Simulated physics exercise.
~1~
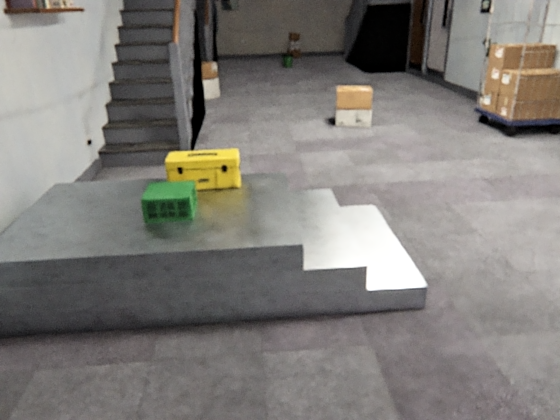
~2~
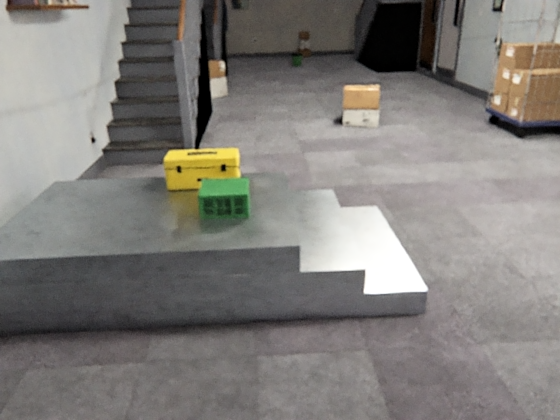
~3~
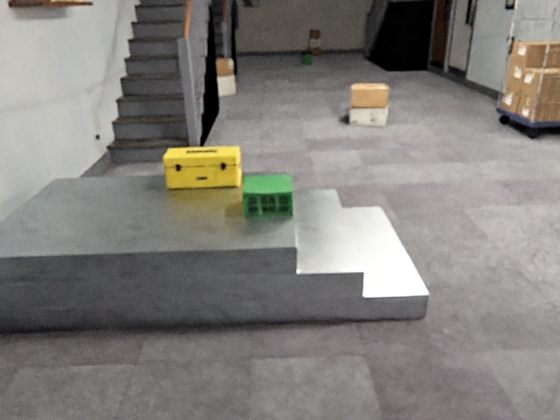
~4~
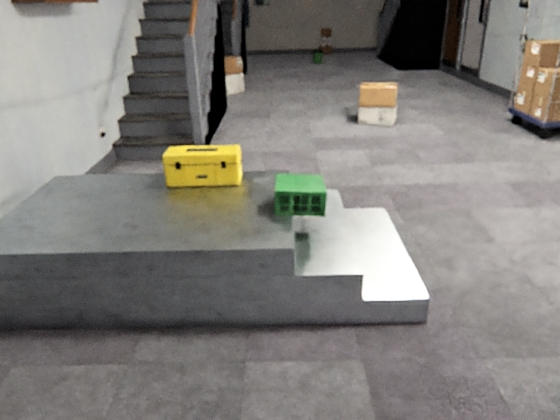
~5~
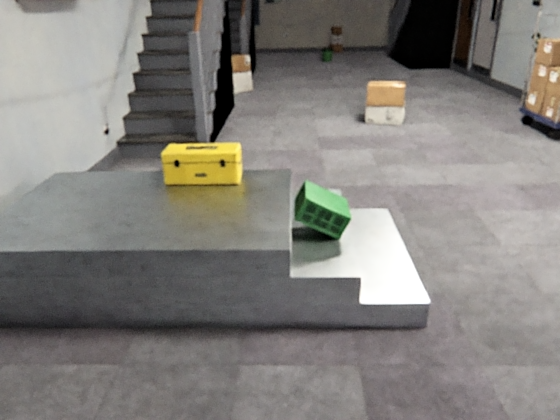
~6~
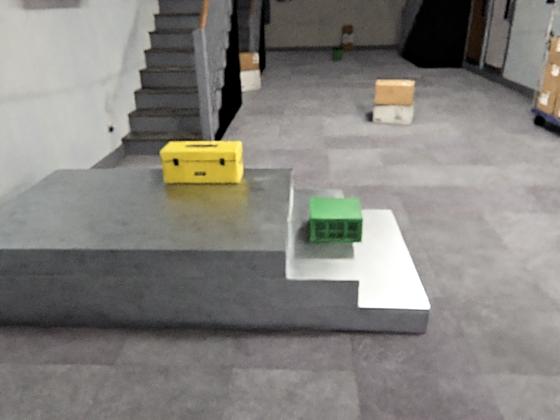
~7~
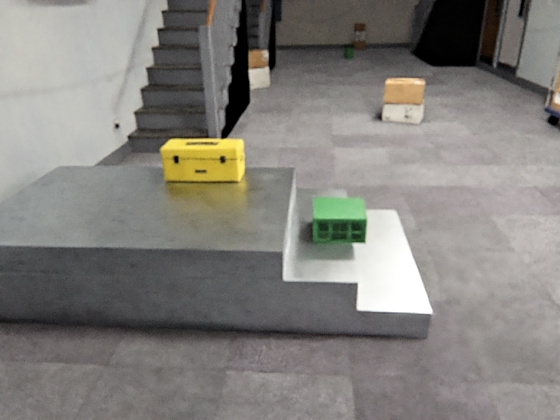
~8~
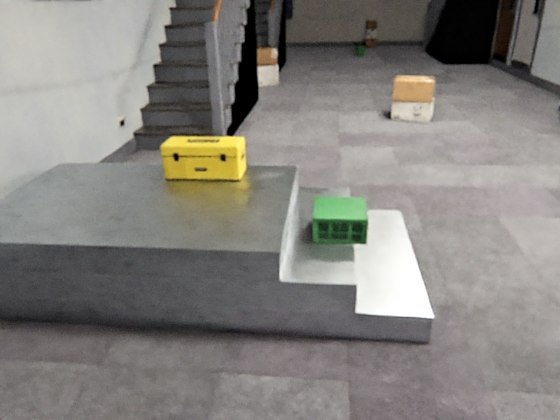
In a large grey-floored room with a staircase behind, a green crate slid right across a low platform past a yellow toolbox, tipped over the edge onto the step below, and settled upright there, while the toolbox stayed put.
